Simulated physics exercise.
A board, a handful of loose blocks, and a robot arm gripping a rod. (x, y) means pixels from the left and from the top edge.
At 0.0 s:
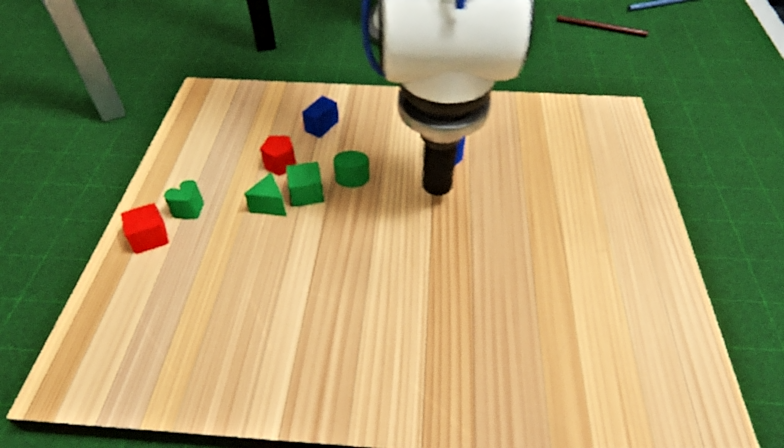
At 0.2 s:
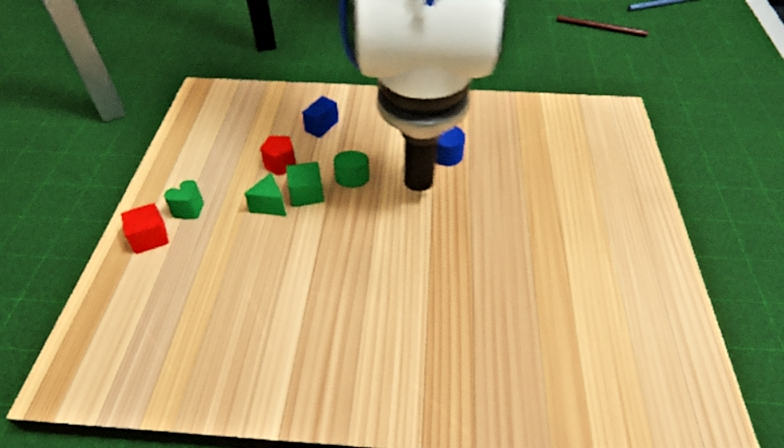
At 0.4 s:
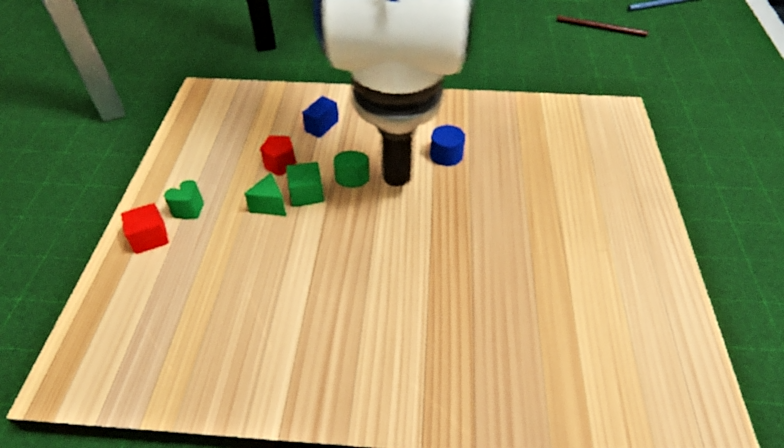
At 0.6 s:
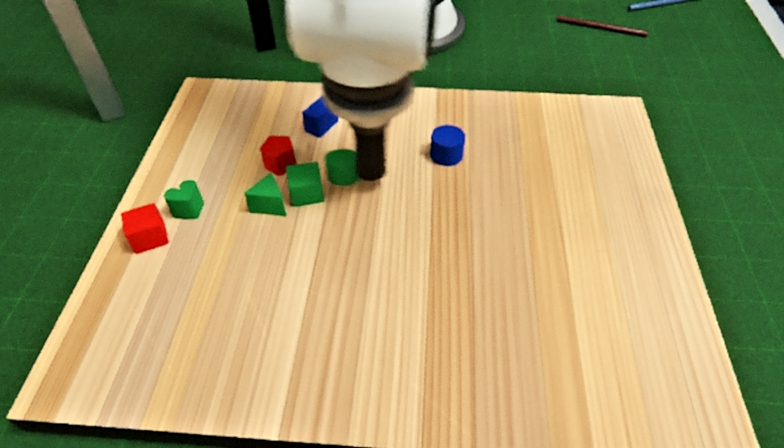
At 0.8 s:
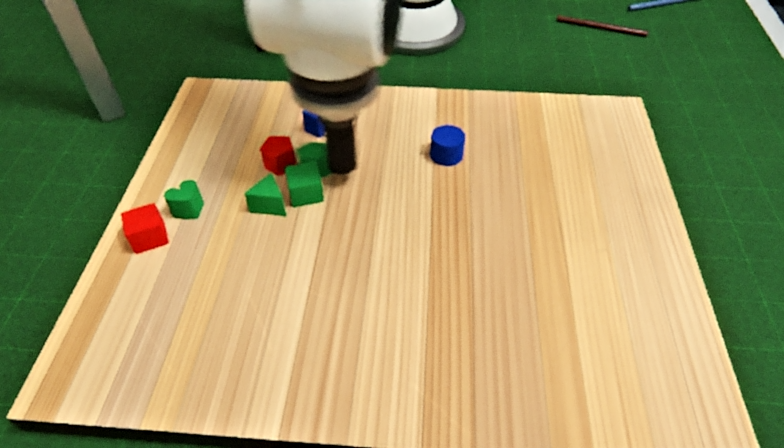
A white robot arm holding a dark rod reaches over a pale striped wooden board on a green surface, seen from above at an angle by a still camera. Red, green and blue blocks cluster at the upper left, with a blue round one near the rod. The arm sweeps left, uncovering the blue round block, then pushes the green rounded block leftward toward the red pentagon.
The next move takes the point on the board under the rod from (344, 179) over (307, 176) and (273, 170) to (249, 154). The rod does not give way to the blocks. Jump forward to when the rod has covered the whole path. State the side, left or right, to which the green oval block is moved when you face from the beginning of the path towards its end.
Facing the way the path runs, start to end, you'll find the green oval block has shifted right.
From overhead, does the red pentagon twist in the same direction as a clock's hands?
The answer is no.
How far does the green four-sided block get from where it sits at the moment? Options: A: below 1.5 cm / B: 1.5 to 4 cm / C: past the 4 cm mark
B: 1.5 to 4 cm.
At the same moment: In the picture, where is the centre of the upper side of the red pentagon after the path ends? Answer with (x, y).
In the picture, it is at (223, 122).
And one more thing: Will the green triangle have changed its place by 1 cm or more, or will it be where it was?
The green triangle moves.
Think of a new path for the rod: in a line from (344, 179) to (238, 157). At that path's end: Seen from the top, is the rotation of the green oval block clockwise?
No
The first path, step by step. One third of the way, rod (304, 163); green triangle (260, 192), turned 20° anticlockwise; red pentagon (248, 138), turned 10° anticlockwise; green four-sided block (286, 177), turned 45° anticlockwise; green oval block (280, 143), turned 25° clockwise.
Two thirds of the way, rod (269, 156); green triangle (256, 196), turned 40° anticlockwise; red pentagon (232, 129), turned 80° anticlockwise; green four-sided block (276, 177), turned 60° anticlockwise; green oval block (261, 130), turned 80° clockwise.
At the end, rod (245, 140); green triangle (256, 196), turned 40° anticlockwise; red pentagon (223, 122), turned 135° anticlockwise; green four-sided block (276, 177), turned 60° anticlockwise; green oval block (255, 116), turned 145° clockwise.
